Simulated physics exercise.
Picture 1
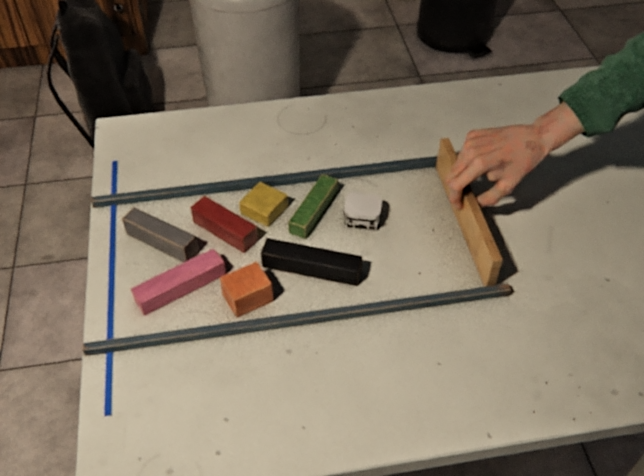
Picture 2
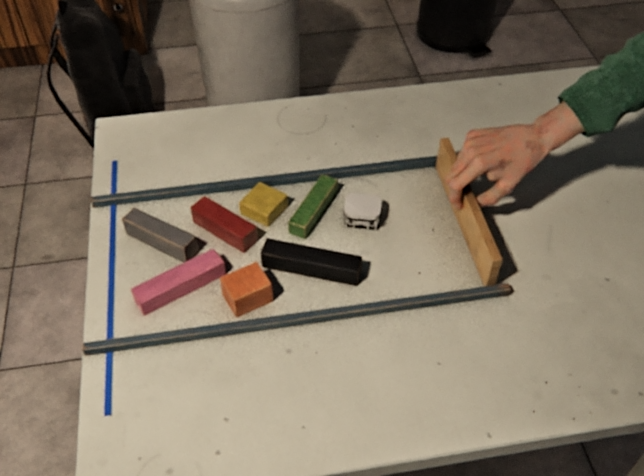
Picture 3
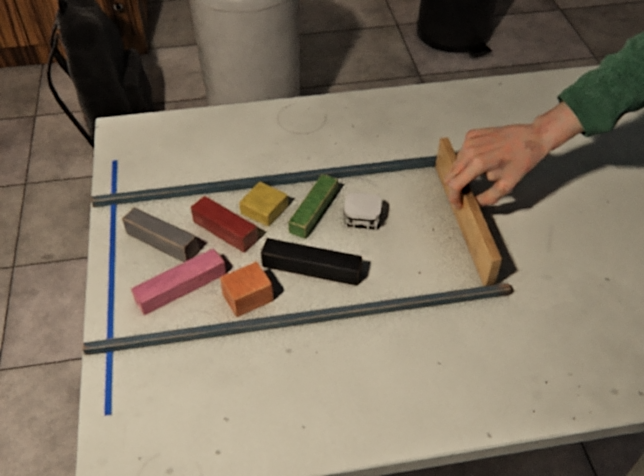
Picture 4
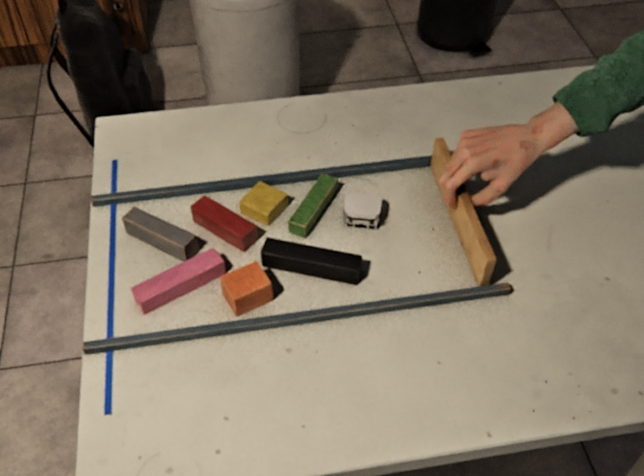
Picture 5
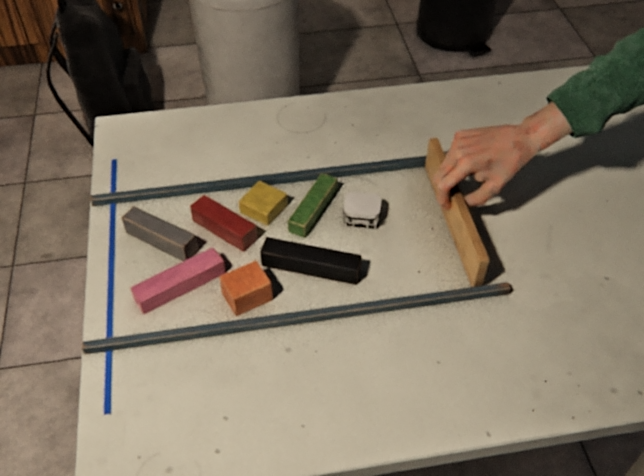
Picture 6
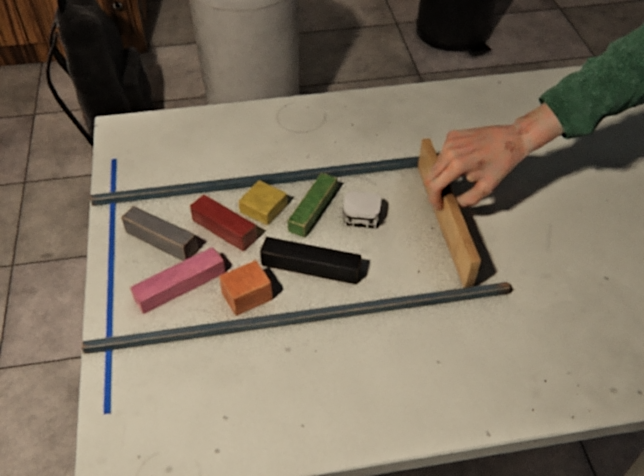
To begin with, a hand in a green sleeve holds a wooden board upright across two dark rails on a pale table, with coloured blocks and a small white object lying between them. The hand then slides the board slightly left along the rails, while the pieces stay still.
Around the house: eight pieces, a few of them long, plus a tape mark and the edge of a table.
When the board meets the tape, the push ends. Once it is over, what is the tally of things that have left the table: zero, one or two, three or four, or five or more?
A tally of five or more.
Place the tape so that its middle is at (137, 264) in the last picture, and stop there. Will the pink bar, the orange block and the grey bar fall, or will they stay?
As for the pink bar, it ends up falling; the orange block keeps its place; the grey bar ends up falling.
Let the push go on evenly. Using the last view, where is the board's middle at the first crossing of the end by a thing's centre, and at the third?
At (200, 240) for the first, at (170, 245) for the third.
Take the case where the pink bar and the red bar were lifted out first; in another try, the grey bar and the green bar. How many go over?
Try 1: 5; try 2: 4.
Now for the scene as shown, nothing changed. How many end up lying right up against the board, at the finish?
Counting them up gives 1.
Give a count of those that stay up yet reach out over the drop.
It comes to 1.
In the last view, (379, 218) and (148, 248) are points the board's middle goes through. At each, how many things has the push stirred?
Tally at point one: 1; at point two: 8.
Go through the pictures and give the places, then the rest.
Grey bar (160, 235); pink bar (180, 281); red bar (224, 224); board (466, 209); tape (112, 269), in the first picture.
Pink bar (180, 281); white case (363, 212), in the second picture.
Red bar (224, 224); green bar (314, 206), in the third picture.
Grey bar (160, 234); orange block (247, 289), in the fourth picture.
Pink bar (179, 280); yellow block (263, 203), in the fifth picture.
Grey bar (160, 234); pink bar (179, 280); red bar (223, 223); board (446, 210); tape (111, 267), in the sixth picture.
Soon after, none off yet; grey bar at rest near (160, 234); pink bar at rest near (179, 280); red bar at rest near (223, 223).
Then, none off yet; grey bar moved a little near (137, 232); pink bar moved a little near (146, 293); red bar moved about its own width near (159, 218).
Further on, one off so far; grey bar falling near (71, 322); pink bar moved about its own width near (80, 313); red bar tipped well over near (71, 231).
At rest, the number that fall off is five or more; fallen, green bar, black stick, yellow block, orange block, red bar, pink bar and grey bar.
